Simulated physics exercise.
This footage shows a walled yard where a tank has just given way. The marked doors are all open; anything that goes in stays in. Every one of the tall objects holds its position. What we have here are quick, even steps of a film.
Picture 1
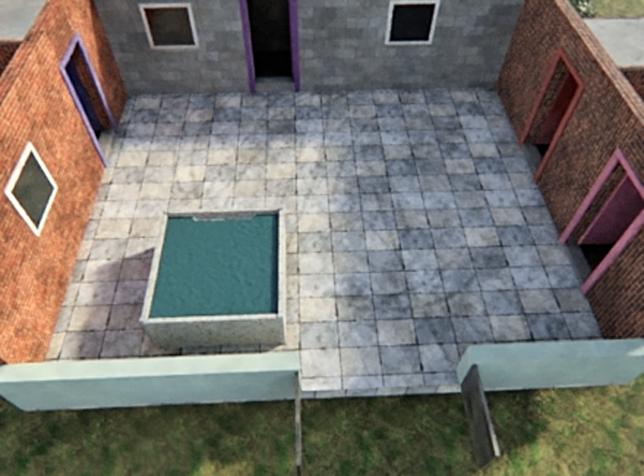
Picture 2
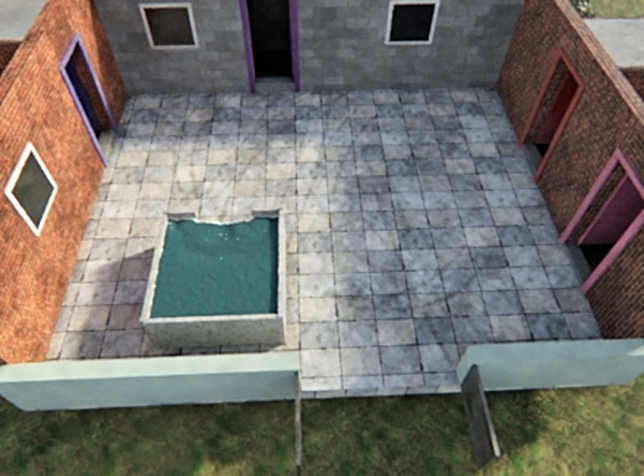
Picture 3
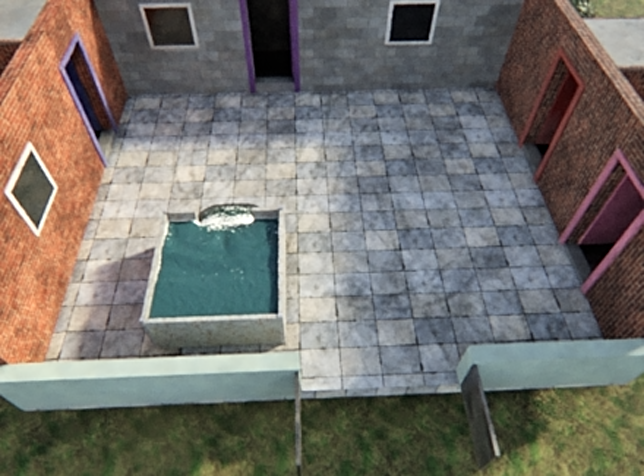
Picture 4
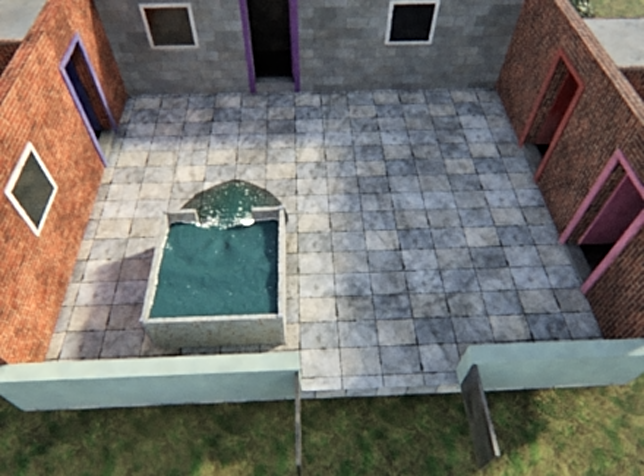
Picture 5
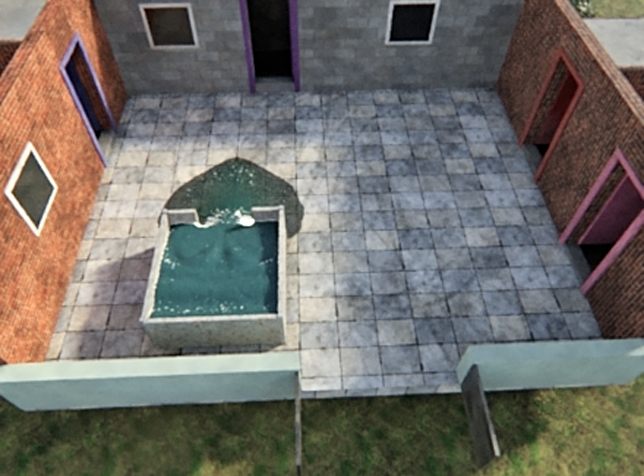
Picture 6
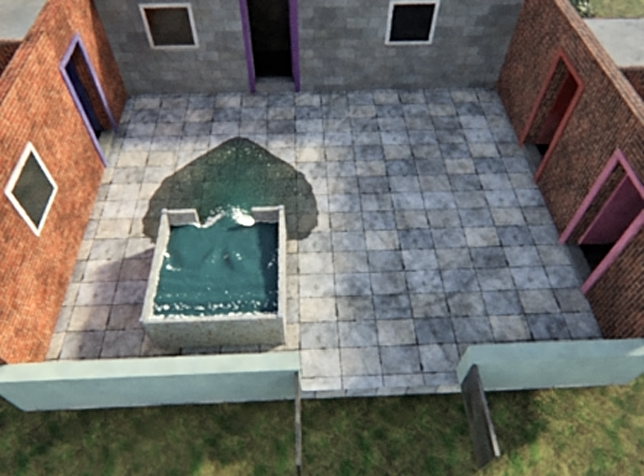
Water in a square stone tank dipped at its far side, then poured out through a gap there and spread across the paved yard in a widening dark patch between the brick walls.
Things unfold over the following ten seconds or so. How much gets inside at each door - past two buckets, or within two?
Outcome: The red door gets two buckets or less inside; the blue door gets two buckets or less inside; the purple door gets two buckets or less inside; the pink door gets two buckets or less inside.
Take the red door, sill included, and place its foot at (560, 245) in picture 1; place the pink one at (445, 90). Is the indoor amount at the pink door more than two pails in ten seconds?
The pink one falls short.
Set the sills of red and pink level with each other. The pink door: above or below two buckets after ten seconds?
Pink door: Falls short.
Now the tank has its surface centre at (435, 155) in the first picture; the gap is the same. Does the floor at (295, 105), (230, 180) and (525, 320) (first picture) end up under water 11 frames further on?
Points in order: Inundated; not reached; not reached.
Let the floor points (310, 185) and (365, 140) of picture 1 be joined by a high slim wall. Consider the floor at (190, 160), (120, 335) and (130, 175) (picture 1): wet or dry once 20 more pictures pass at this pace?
Results in order: Swamped / bone-dry / swamped.
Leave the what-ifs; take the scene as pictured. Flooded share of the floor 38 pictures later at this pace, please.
Estimate: Some 55 in a hundred.
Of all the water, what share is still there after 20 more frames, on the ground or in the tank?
I'd put it near 100 %.
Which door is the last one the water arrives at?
The one in pink.
A moment on, water covers 25 % of the floor; the red door not reached, the blue door not reached, the purple door wet at the sill, nothing in, the pink door not reached.
Next, water covers 35 % of the floor; the red door not reached, the blue door wet at the sill, nothing in, the purple door wet at the sill, nothing in, the pink door not reached.
Then, water covers 40 % of the floor; the red door not reached, the blue door wet at the sill, nothing in, the purple door wet at the sill, nothing in, the pink door not reached.
Later, water covers 55 % of the floor; the red door wet at the sill, nothing in, the blue door wet at the sill, nothing in, the purple door wet at the sill, nothing in, the pink door not reached.
In the end, water covers 85 % of the floor; the red door wet at the sill, nothing in, the blue door wet at the sill, nothing in, the purple door wet at the sill, nothing in, the pink door wet at the sill, nothing in.
